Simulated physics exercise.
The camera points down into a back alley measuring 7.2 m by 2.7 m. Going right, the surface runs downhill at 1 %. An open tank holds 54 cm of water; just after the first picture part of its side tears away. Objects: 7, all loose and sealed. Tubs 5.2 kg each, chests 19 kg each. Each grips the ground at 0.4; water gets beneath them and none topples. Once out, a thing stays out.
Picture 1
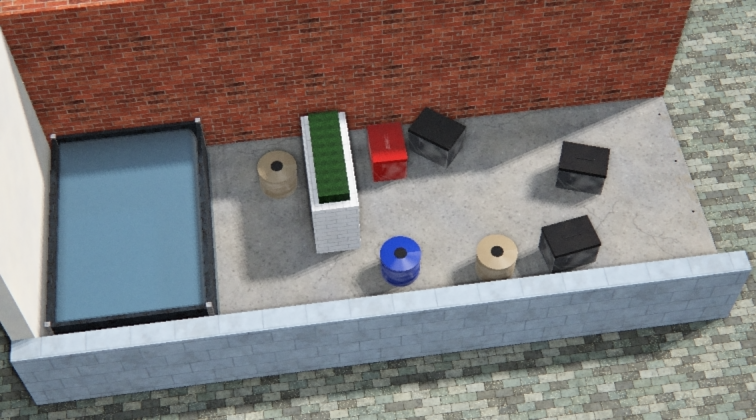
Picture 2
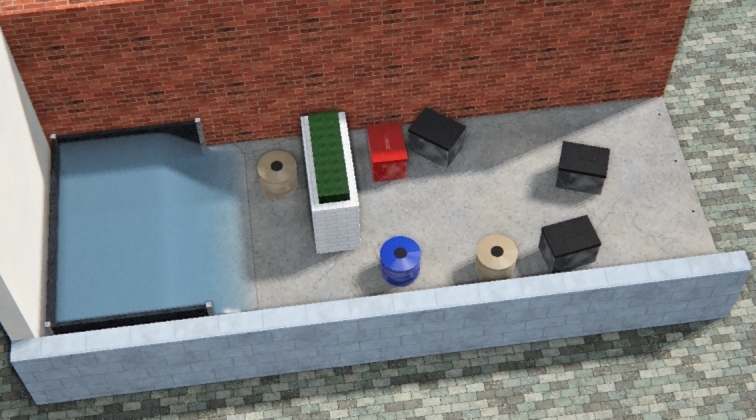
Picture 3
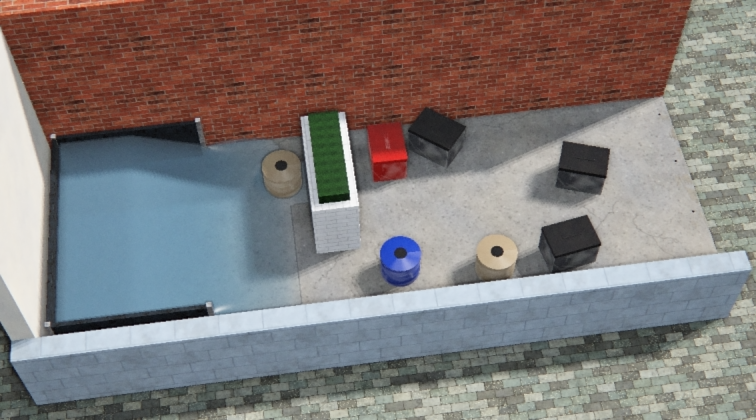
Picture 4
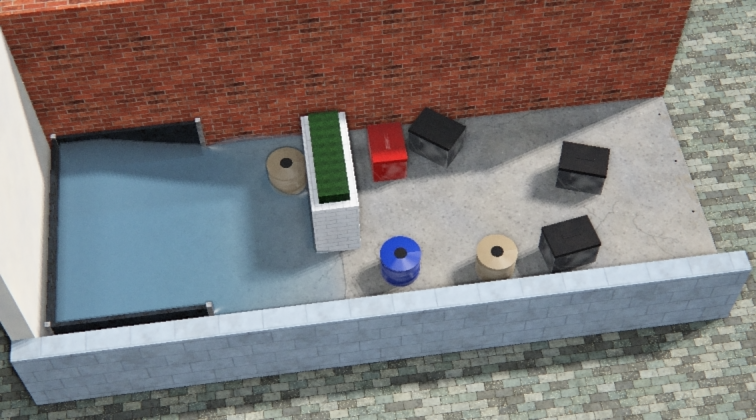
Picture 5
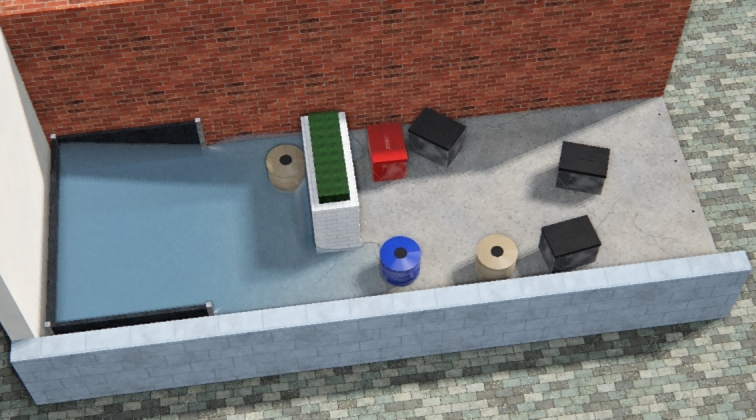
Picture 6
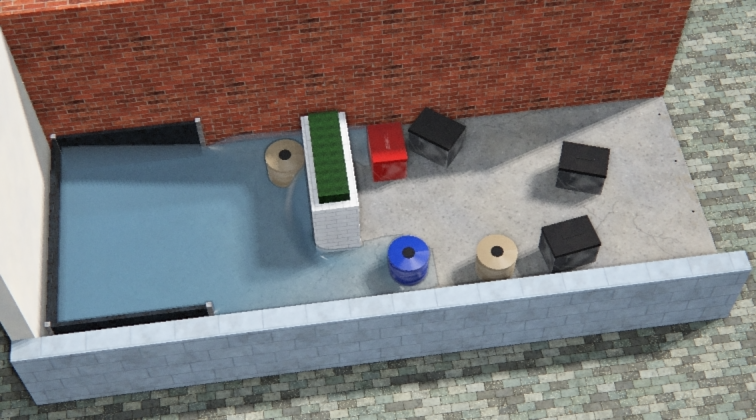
Water spreading rightward from an open tank across a walled alley, nudging a beige tub, rounding a planter and shifting a blue tub.
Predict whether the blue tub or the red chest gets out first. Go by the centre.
It is the blue one that gets out first.
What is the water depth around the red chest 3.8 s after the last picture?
Close to 7 centimetres.
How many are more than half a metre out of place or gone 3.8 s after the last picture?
6.
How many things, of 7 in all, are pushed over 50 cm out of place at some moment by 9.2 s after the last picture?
The total is 6.
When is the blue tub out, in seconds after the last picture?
Around 3.0 seconds.
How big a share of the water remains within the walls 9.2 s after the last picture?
Around 50 % of the water.
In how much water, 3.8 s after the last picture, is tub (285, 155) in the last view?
About 7 cm.
Then, 1.2 s after the last picture the blue tub is near (514, 204), 1.4 m from its start, aground; the red chest is near (445, 170), 0.8 m from its start, aground; 0 of 7 are out; 2 afloat.
Then, 3.8 s after the last picture the blue tub has gone out (3.2 s after the last picture); the red chest is near (613, 172), 2.6 m from its start, aground; 4 of 7 are out; 1 afloat.
Then, 6.2 s after the last picture the blue tub has gone out (3.2 s after the last picture); the red chest is near (660, 181), 3.2 m from its start, aground; 4 of 7 are out; 1 afloat.
Then, 9.2 s after the last picture the blue tub has gone out (3.2 s after the last picture); the red chest is near (663, 183), 3.2 m from its start, aground; 4 of 7 are out; 1 afloat.
